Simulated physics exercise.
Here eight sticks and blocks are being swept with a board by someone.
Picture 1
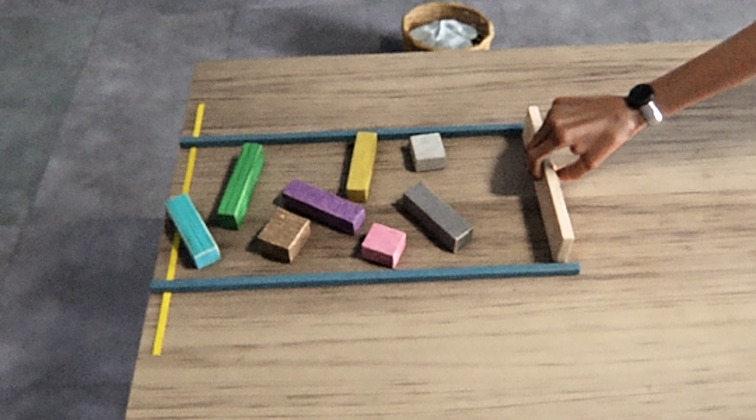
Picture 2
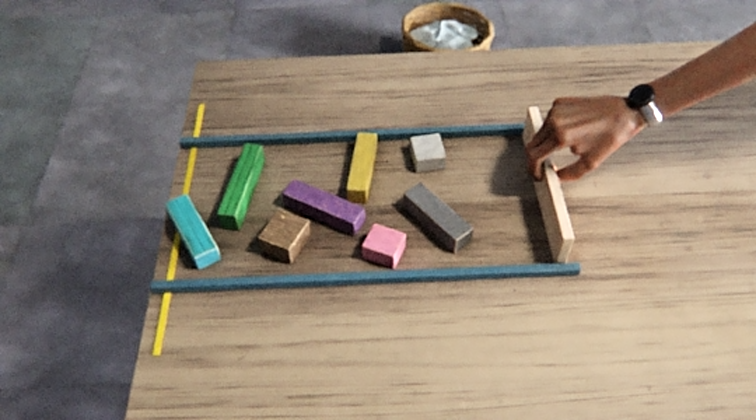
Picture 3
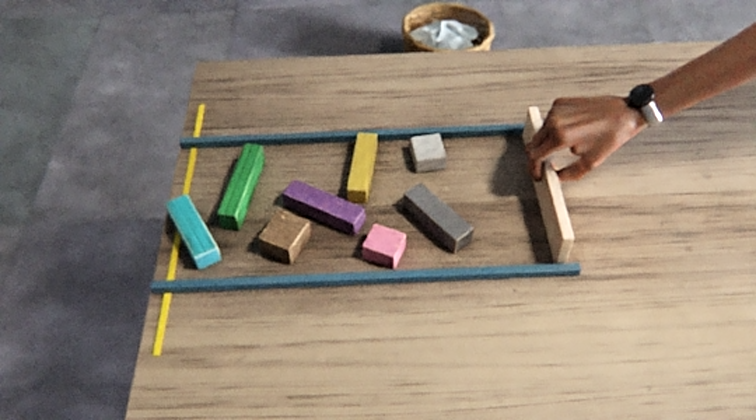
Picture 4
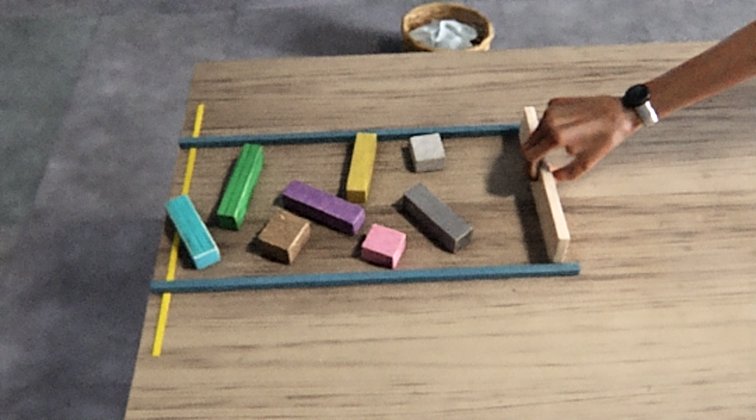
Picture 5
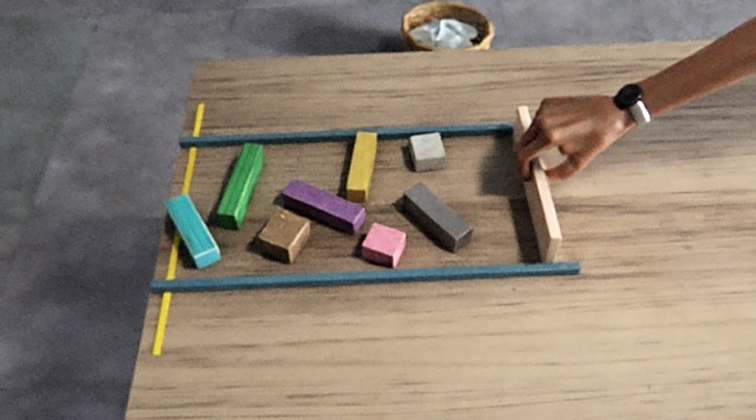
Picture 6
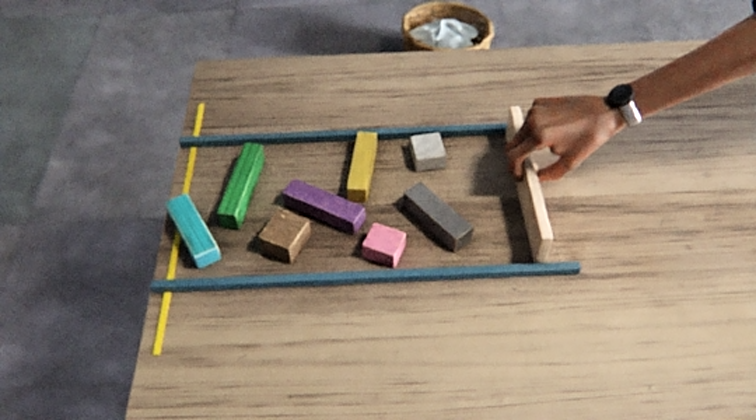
On a wooden tabletop, eight coloured sticks and blocks lie scattered between two blue rails, with a yellow tape line at the left. A hand wearing a watch grips an upright board at the right, holds it nearly still, then slides it slightly left, while the pieces stay where they are.
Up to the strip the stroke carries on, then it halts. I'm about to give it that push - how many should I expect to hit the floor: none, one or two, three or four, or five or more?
Expect five or more.
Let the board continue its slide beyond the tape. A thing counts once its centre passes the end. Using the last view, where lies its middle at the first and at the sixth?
The first one at (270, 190), the next at (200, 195).
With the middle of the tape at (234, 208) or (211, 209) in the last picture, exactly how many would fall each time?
The floor gets 2 the first time and 4 the second.
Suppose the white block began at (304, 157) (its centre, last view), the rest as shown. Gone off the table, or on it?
It topples off.
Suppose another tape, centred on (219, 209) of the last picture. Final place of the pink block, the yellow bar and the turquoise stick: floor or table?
One by one: The pink block holds its spot, the yellow bar holds its spot, the turquoise stick topples.
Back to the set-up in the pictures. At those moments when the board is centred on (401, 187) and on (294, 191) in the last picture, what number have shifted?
It comes to 4 for the first spot, 8 for the other.
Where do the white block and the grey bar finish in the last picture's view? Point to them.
You'll see the white block at (174, 162), with the grey bar at (164, 222).
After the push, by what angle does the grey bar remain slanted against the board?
Roughly 0 degrees.
Soon after, none off yet; turquoise stick at rest near (192, 230); green stick at rest near (242, 185); brown block at rest near (285, 236).
Then, none off yet; turquoise stick moved a little near (176, 233); green stick moved a little near (202, 180); brown block moved well along near (215, 239).
At rest, the number that fall off is five or more; fallen, pink block, yellow bar, purple bar, brown block, green stick and turquoise stick.
